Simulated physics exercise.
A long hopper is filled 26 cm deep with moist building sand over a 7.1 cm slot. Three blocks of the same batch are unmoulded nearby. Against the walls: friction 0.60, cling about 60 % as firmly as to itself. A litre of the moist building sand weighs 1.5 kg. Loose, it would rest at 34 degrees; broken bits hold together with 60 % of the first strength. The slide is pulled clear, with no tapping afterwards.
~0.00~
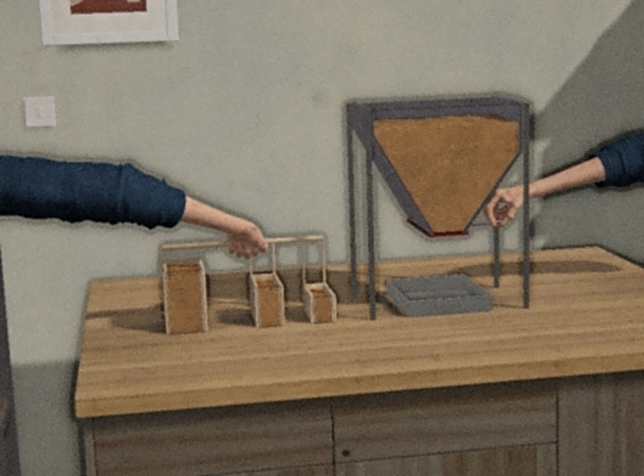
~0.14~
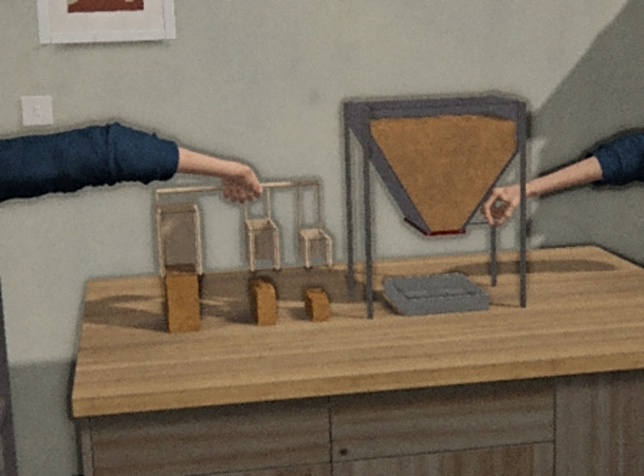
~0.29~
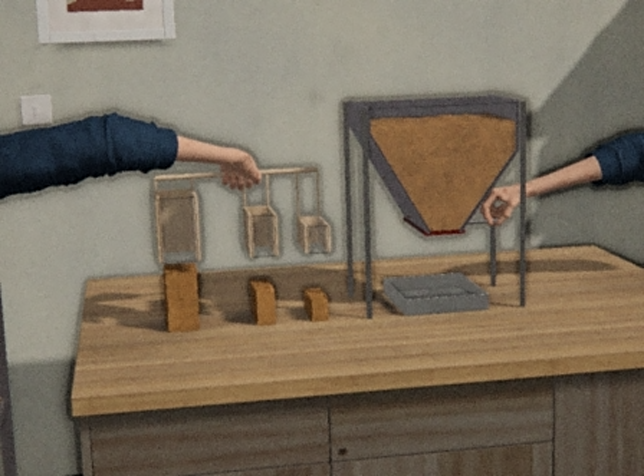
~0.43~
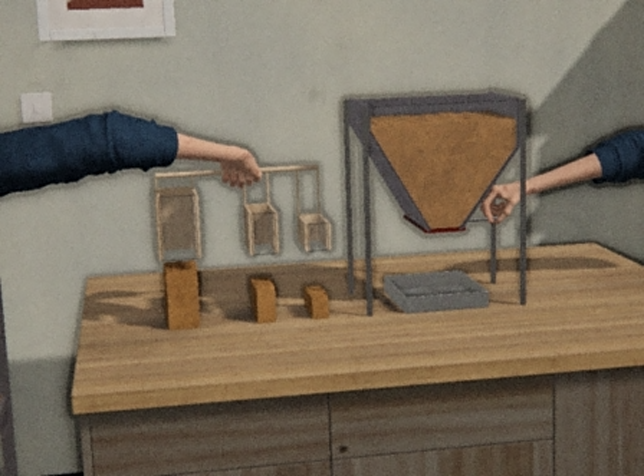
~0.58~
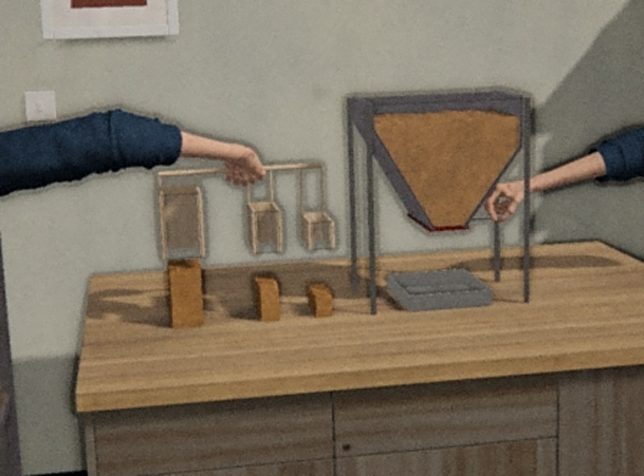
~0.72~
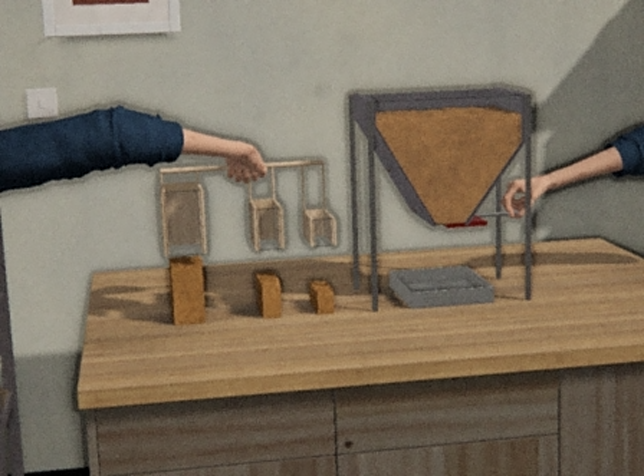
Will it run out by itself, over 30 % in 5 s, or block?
It bridges.
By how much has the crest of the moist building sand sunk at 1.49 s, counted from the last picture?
Roughly 0.0 cm.
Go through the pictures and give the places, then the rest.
The first picture shows end of the slide at (463, 233), not yet moved; highest point of the moist building sand at (382, 129); test blocks 14 cm, 8.6 cm, 5.3 cm high (left to right).
The second picture shows end of the slide at (460, 232), not yet moved; highest point of the moist building sand at (380, 127); test blocks 14 cm, 8.5 cm, 5.3 cm high (left to right).
The third picture shows end of the slide at (460, 232), not yet moved; highest point of the moist building sand at (379, 127); test blocks 14 cm, 8.5 cm, 5.3 cm high (left to right).
The fourth picture shows end of the slide at (460, 229), not yet moved; highest point of the moist building sand at (379, 125); test blocks 14 cm, 8.5 cm, 5.3 cm high (left to right).
The fifth picture shows end of the slide at (464, 228), not yet moved; highest point of the moist building sand at (383, 123); test blocks 14 cm, 8.5 cm, 5.3 cm high (left to right).
The sixth picture shows end of the slide at (482, 224), moved 4.0 cm; highest point of the moist building sand at (385, 120); test blocks 14 cm, 8.5 cm, 5.3 cm high (left to right).
By 1.07 s, 0 % has run out.
By 1.49 s, 0 % has run out.
By 1.90 s, 0 % has run out.
By 2.32 s, 0 % has run out.
By 5.62 s, at the end, 0 % has run out.
